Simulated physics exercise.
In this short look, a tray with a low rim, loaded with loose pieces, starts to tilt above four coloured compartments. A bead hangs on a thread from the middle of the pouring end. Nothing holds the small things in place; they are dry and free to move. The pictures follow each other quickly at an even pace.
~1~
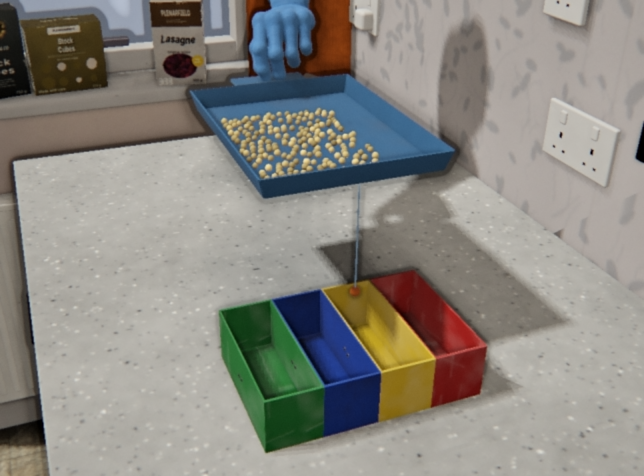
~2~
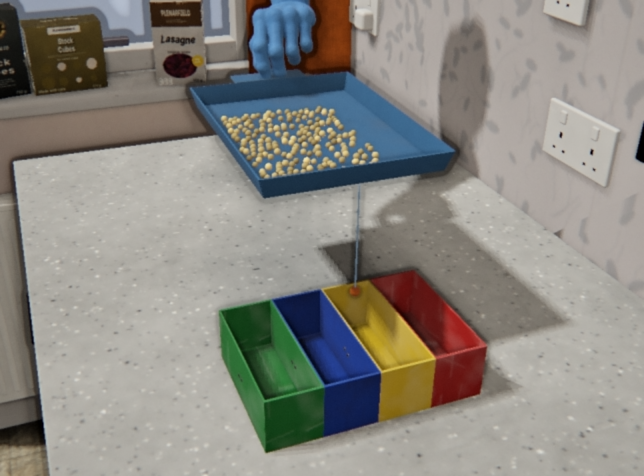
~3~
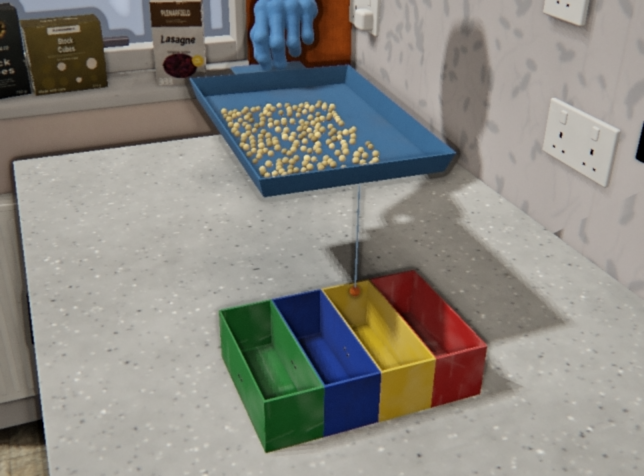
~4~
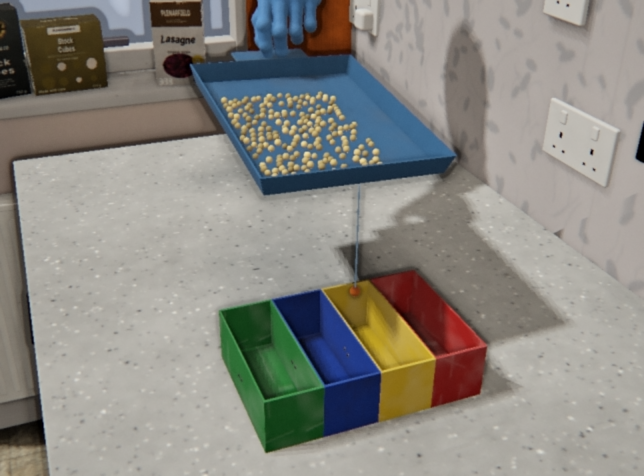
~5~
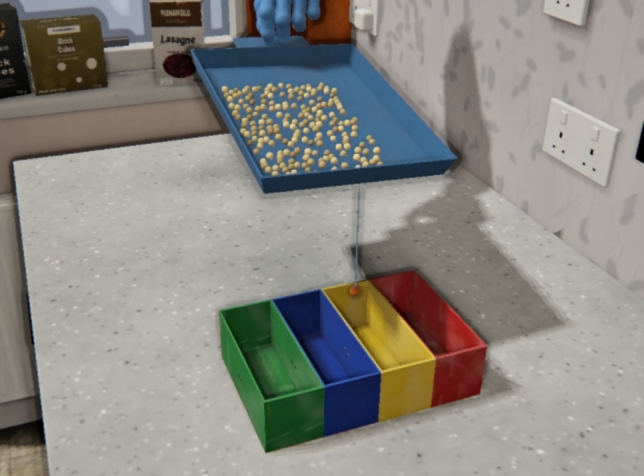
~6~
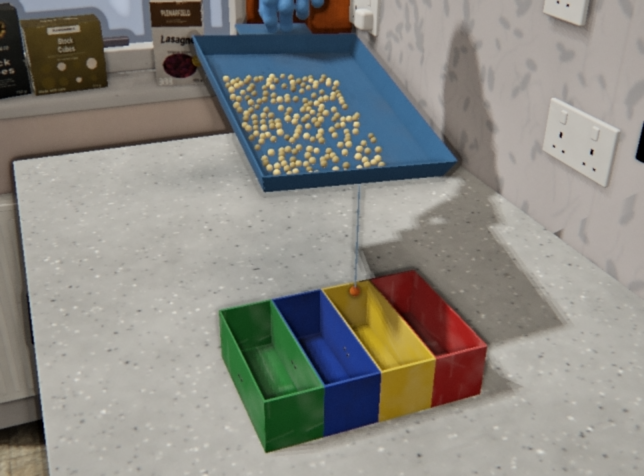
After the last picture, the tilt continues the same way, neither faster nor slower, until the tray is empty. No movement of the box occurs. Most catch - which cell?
Cell: Red.
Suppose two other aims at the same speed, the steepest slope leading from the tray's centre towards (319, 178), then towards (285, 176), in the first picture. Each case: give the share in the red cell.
Lab note: Try 1 = 0 %, try 2 = 0 %.
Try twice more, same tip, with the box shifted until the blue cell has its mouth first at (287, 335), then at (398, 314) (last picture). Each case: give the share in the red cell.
30 per cent the first time, 0 per cent the second time.
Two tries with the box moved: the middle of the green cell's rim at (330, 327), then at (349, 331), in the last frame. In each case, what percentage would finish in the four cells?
In order, about 100 and 100 in a hundred.
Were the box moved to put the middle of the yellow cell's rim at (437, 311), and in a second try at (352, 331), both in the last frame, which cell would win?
The yellow one, then the red cell.
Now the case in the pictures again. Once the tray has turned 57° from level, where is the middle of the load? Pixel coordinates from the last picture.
In the last view, the load is centred close to (379, 167).
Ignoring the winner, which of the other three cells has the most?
The yellow cell.
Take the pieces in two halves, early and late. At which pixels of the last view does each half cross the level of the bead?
Early-half point (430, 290); late-half point (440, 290).
Soon, tray tipped steeply; nearly all on the tray; a stray few falling or outside the box.
A while on, tray tipped right over; about half on the tray; a small part in the red cell; a stray few in the yellow cell; about a third falling or outside the box.
Towards the end, tray tipped past a quarter turn; about half in the red cell; about a quarter in the yellow cell; about a third falling or outside the box.
Finally, tray tipped past a quarter turn; about half in the red cell; about a quarter in the yellow cell; none in the green cell; none in the blue cell; about a third outside the box.
